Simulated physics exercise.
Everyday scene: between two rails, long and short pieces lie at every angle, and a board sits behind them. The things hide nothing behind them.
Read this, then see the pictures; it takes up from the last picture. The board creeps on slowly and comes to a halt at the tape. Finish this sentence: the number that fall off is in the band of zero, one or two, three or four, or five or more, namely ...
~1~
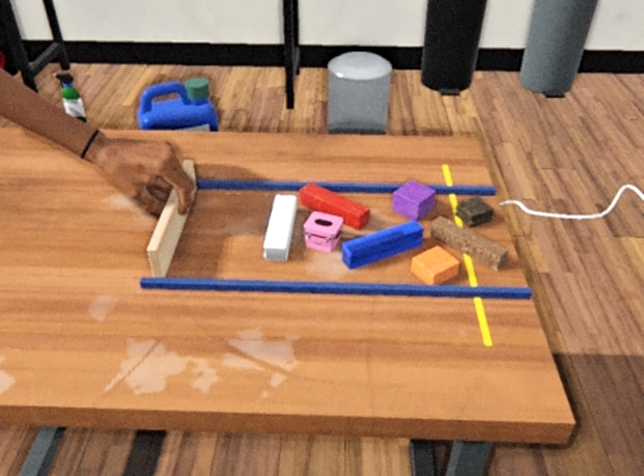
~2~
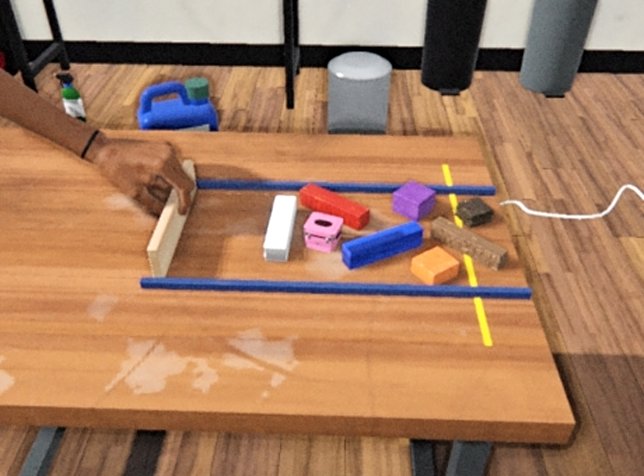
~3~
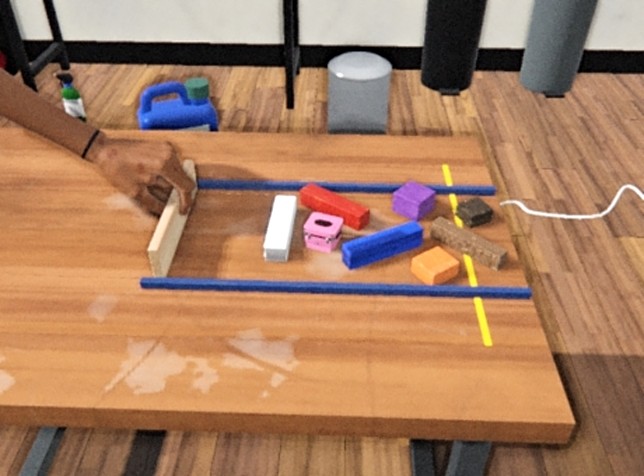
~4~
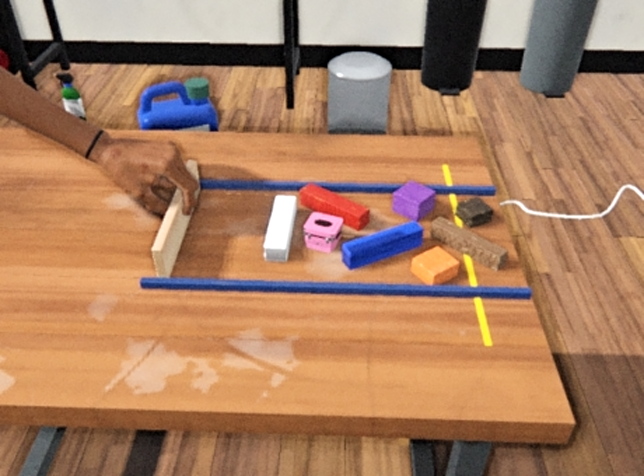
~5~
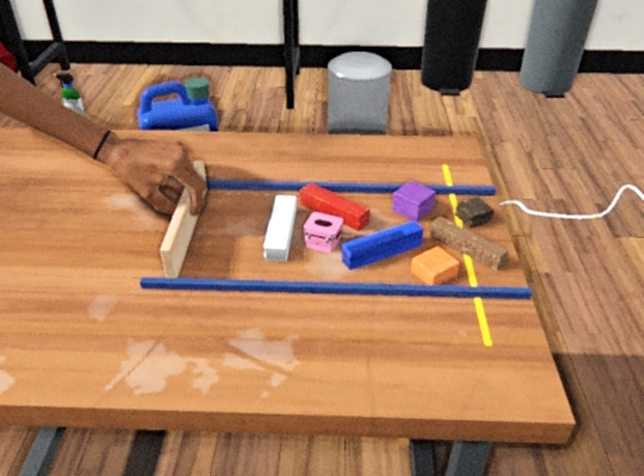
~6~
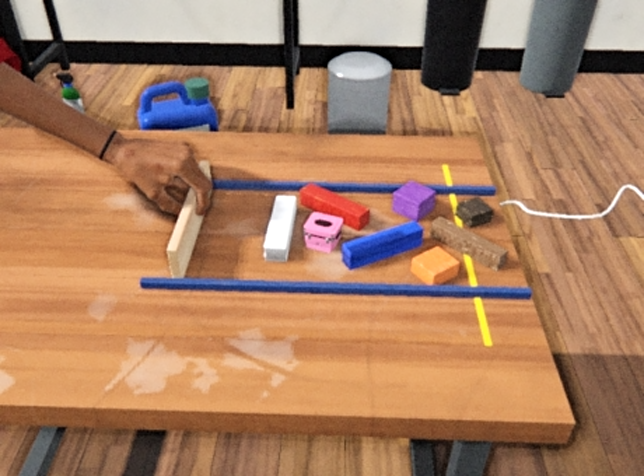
Namely three or four.
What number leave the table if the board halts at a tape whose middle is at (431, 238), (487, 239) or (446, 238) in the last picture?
It would be 0, 7 and 2.
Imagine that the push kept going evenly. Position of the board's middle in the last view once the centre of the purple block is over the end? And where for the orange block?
(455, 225) and (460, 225), roughly.
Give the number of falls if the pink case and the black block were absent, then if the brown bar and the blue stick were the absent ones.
It would be 2 and 2.
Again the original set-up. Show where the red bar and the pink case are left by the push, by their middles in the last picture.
The red bar at (489, 207), the pink case at (501, 233).
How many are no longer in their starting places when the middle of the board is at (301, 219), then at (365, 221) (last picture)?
At the first spot 3, then 5.
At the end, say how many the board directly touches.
It ends up touching 3.
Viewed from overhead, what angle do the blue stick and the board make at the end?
Roughly 50°.
Early on, none off yet; black block at rest near (474, 212); brown bar at rest near (467, 243); orange block at rest near (435, 267).
Finally, the number that fall off is three or four; lost, purple block, orange block, brown bar and black block.
